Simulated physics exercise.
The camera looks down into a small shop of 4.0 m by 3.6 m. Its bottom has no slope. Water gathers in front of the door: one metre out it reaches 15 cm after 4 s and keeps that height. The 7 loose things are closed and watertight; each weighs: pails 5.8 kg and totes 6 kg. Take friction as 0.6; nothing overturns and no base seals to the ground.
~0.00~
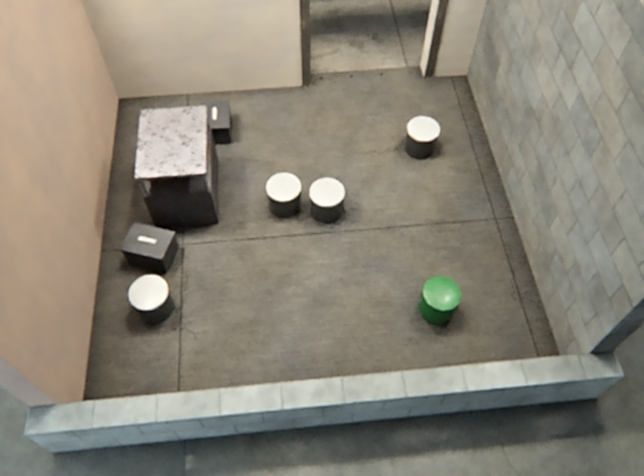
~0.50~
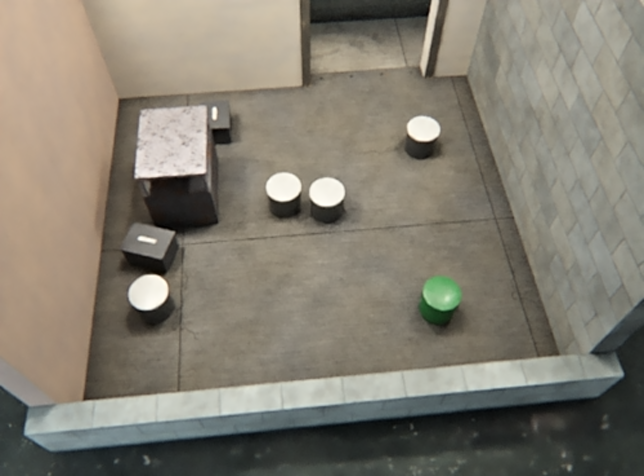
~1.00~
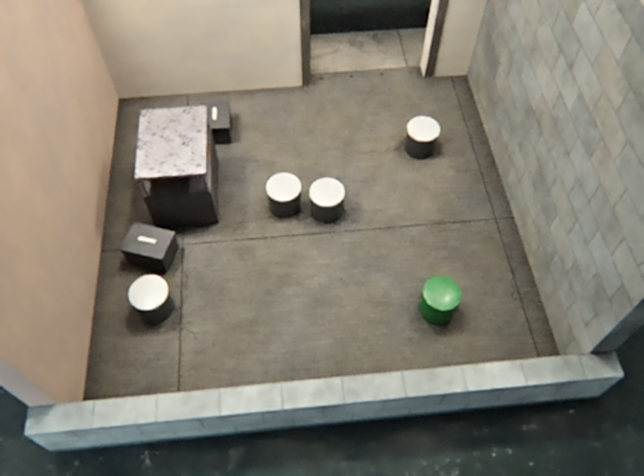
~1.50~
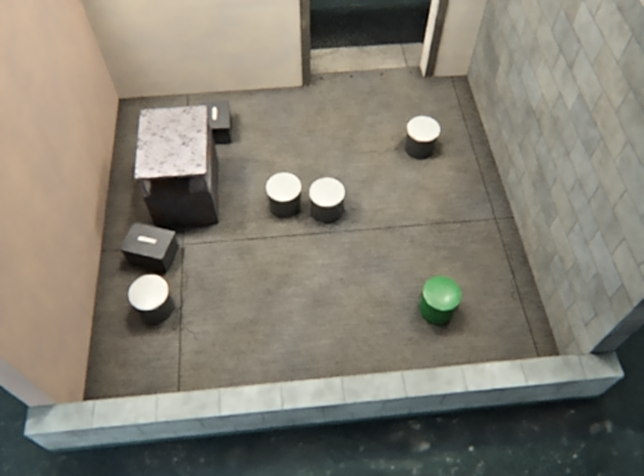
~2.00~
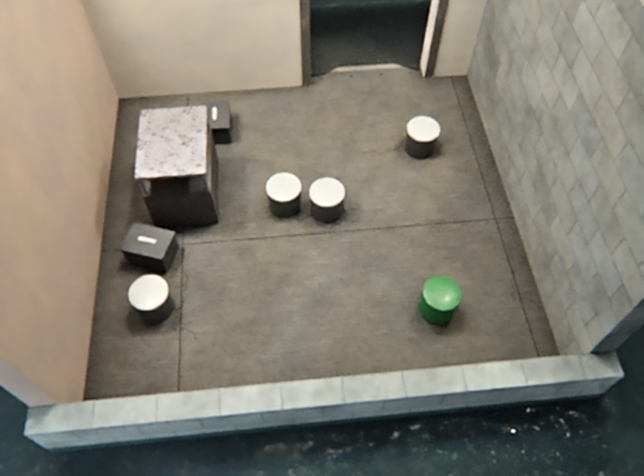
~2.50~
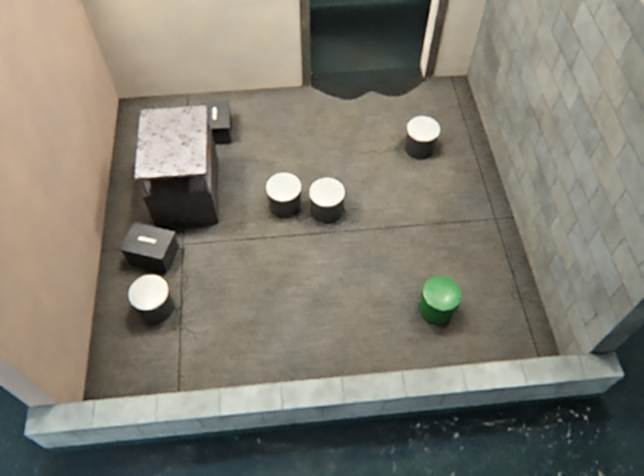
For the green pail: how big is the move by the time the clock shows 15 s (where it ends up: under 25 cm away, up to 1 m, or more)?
Green pail travels far.
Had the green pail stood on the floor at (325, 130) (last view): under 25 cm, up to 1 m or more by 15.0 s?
It moves a short way.
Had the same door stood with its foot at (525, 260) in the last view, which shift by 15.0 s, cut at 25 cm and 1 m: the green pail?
Then the green pail gets carried off.
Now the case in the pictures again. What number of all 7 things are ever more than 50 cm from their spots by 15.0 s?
6 of them.
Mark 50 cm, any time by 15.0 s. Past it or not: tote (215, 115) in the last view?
It is less.
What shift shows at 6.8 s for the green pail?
Roughly 0 cm by then.
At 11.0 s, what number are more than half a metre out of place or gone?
3 of them.
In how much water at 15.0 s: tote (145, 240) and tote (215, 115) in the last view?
Roughly 9 and 7 cm.
After 3.5 s the green pail is near (442, 293), 0.0 m from its start, aground; 0 afloat.
After 6.8 s the green pail is near (444, 295), 0.0 m from its start, aground; 0 afloat.
After 11.0 s the green pail is near (422, 243), 0.5 m from its start, afloat; 4 afloat.
After 15.0 s the green pail is near (198, 376), 2.1 m from its start, afloat; 6 afloat.
